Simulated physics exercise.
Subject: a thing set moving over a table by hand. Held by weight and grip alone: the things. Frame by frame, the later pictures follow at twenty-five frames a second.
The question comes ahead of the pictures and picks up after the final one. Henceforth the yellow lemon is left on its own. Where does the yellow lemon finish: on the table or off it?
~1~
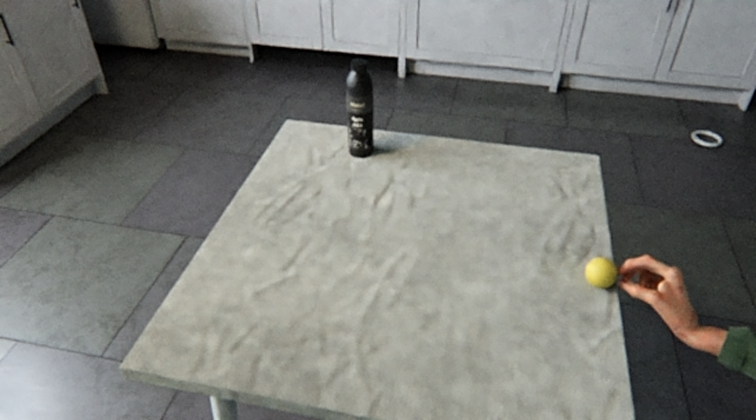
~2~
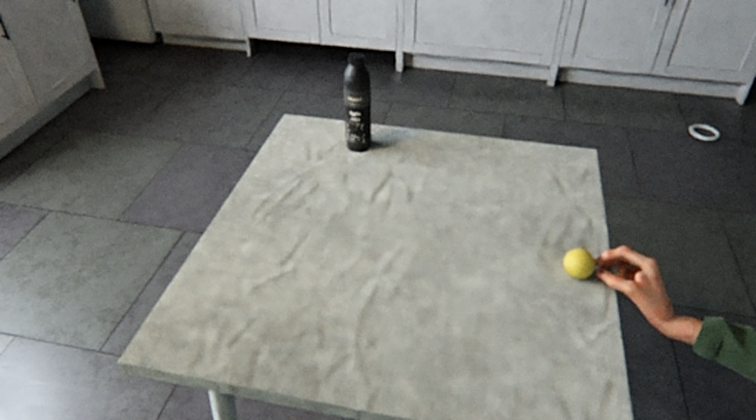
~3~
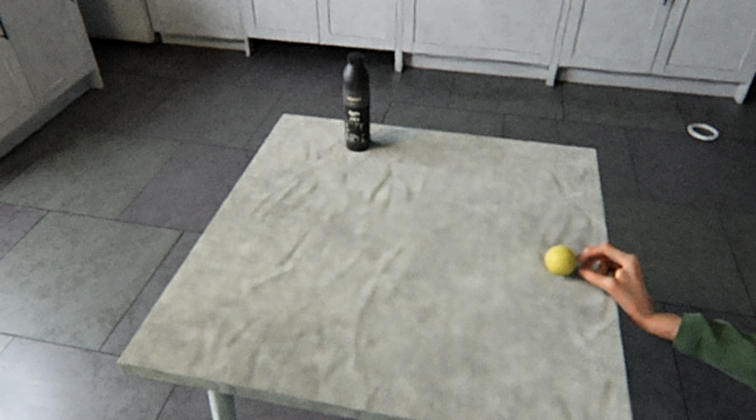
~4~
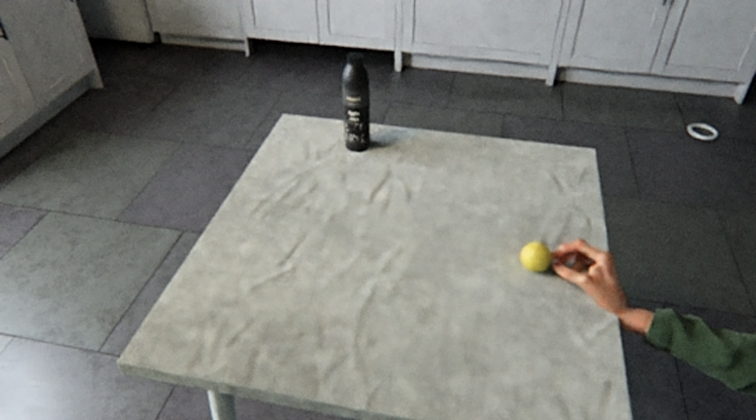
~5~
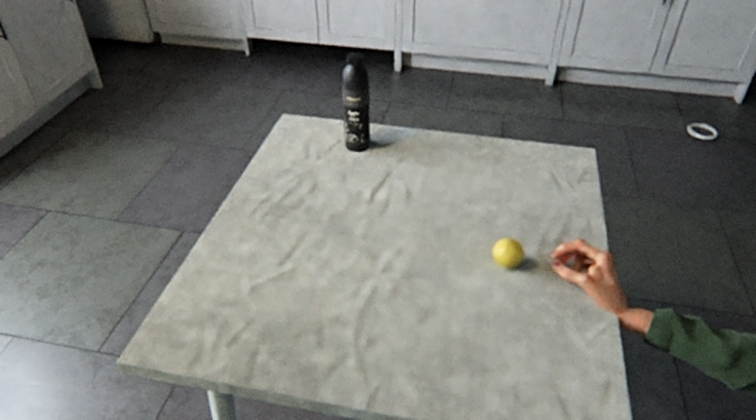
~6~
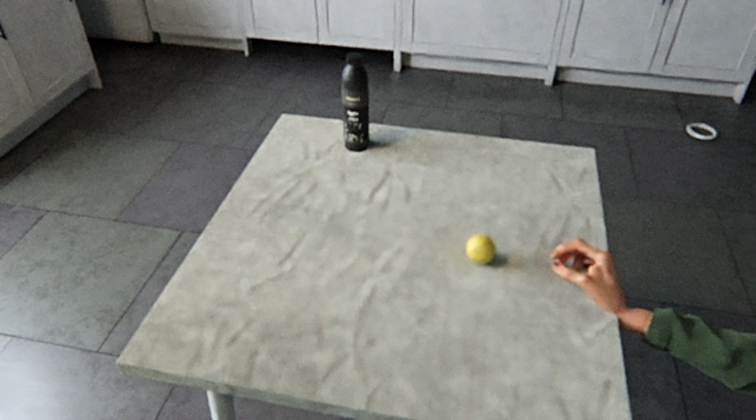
Off it.
Then, 0.20 s past the last view, yellow lemon displaced well along near (358, 231).
Then, 0.40 s past the last view, yellow lemon displaced well along near (250, 216).
Then, 0.70 s past the last view, yellow lemon now off the table.
Then, 0.90 s past the last view, things are still on the move.
Finally, off the table, yellow lemon.
